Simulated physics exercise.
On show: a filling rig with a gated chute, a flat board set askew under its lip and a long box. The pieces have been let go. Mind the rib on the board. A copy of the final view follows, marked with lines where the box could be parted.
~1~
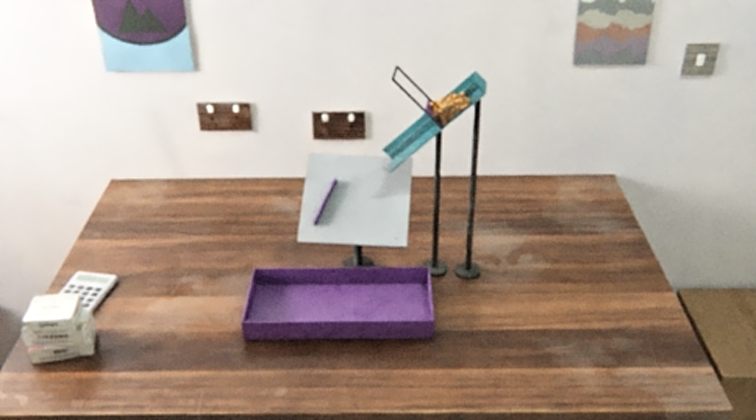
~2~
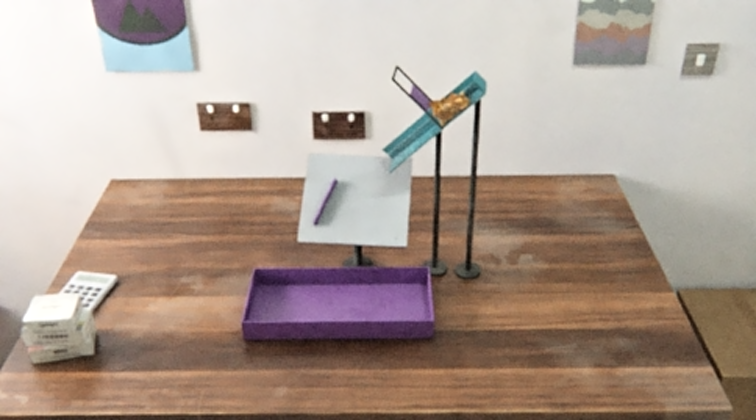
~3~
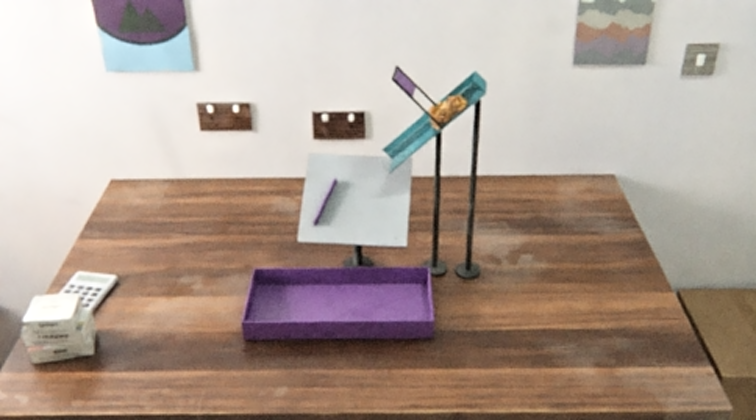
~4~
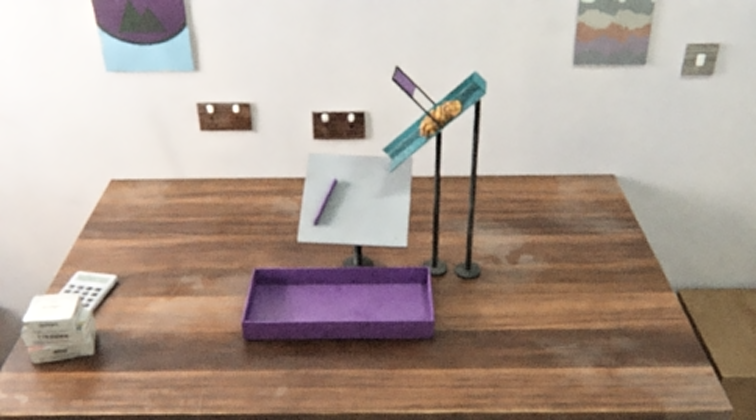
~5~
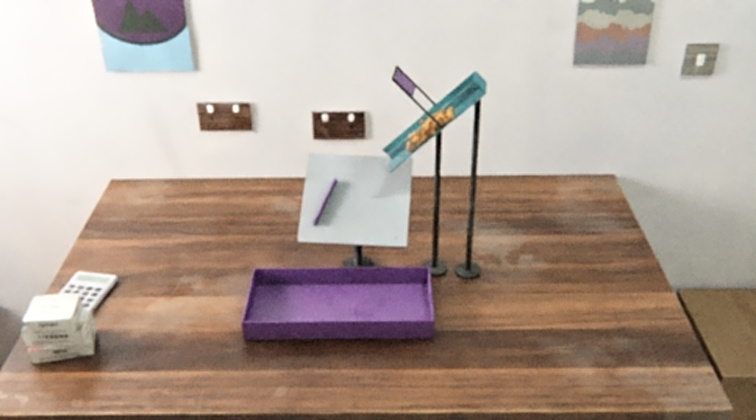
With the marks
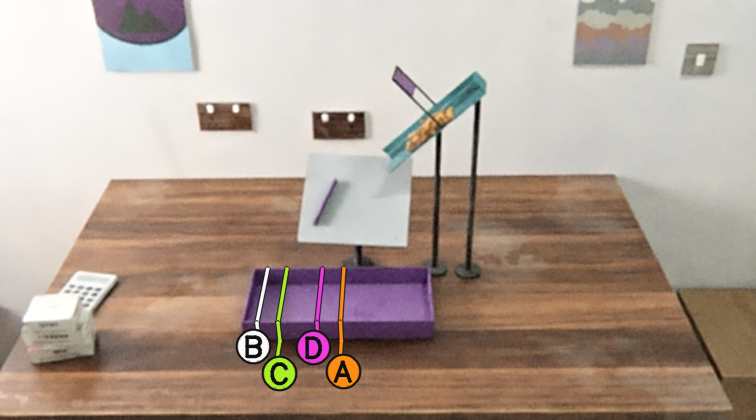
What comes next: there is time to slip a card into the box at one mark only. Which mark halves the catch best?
Line D.
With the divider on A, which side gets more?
The left side.
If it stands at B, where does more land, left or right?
Right.
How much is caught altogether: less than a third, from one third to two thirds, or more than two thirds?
It is more than two thirds.
On the marked copy, line A crosses the front rim at (340, 321); line B crosses the front rim at (256, 322); line C crosses the front rim at (278, 321); line D crosses the front rim at (316, 321).
If A is chosen, of what is caught, most on the left of the divider, a small part on the right.
If B is chosen, of what is caught, a stray few on the left of the divider, nearly all on the right.
If C is chosen, of what is caught, a small part on the left of the divider, nearly all on the right.
If D is chosen, of what is caught, about two thirds on the left of the divider, about a third on the right.
